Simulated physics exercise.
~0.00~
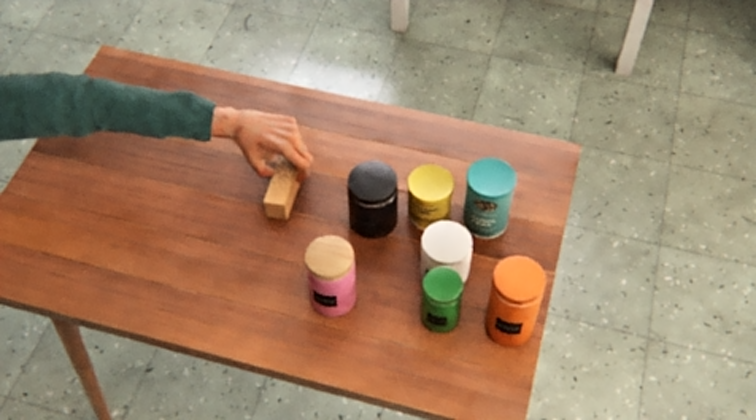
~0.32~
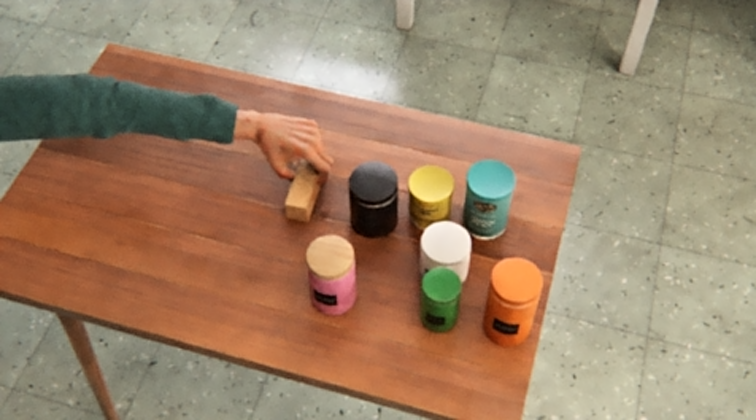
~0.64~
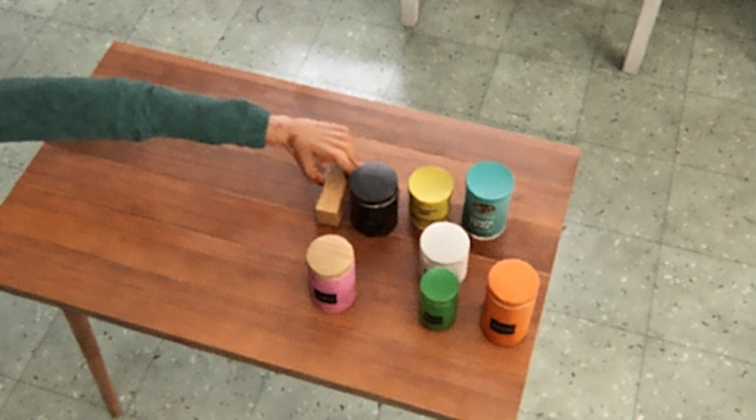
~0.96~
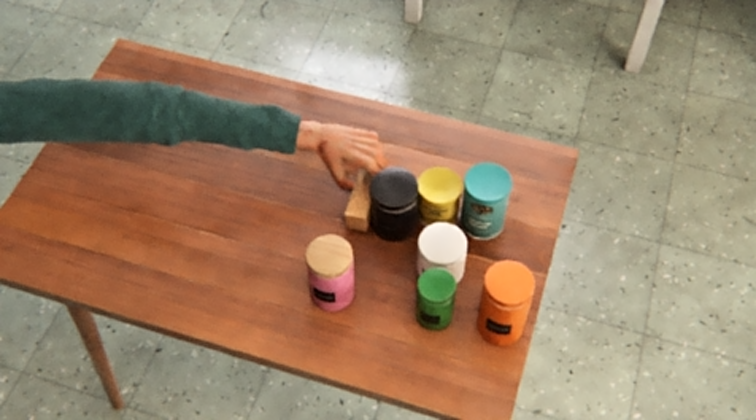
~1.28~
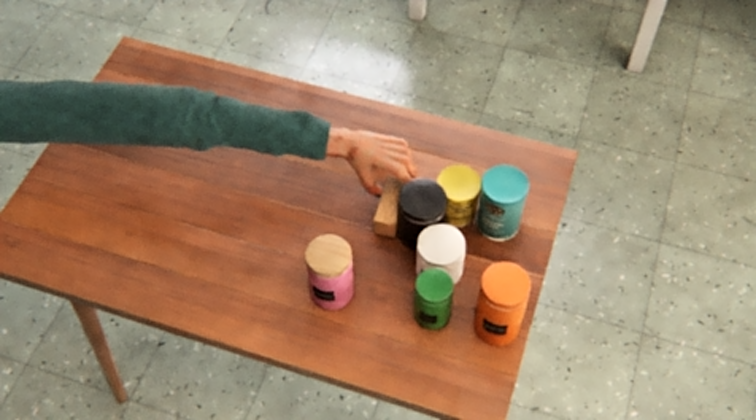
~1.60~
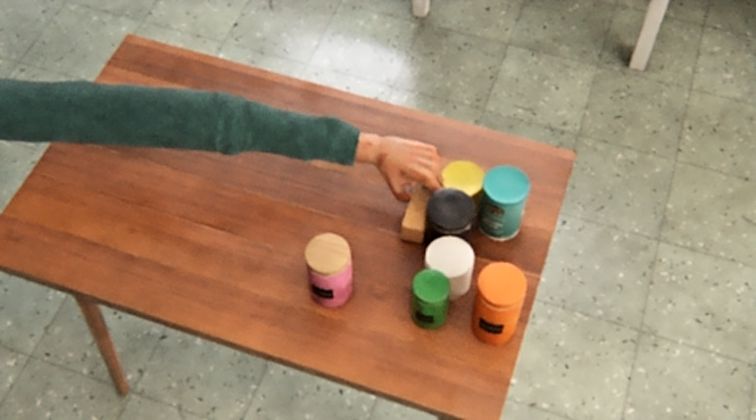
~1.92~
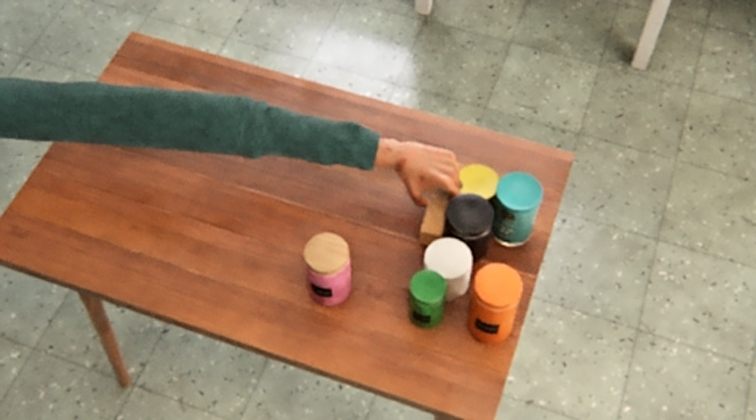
The footage shows a hand sliding a wooden block rightward across a wooden table holding seven containers, pushing the black jar, which shifts the yellow and turquoise tins and nudges the white jar slightly. All remain upright, with the black jar and two tins clustered near the right edge.
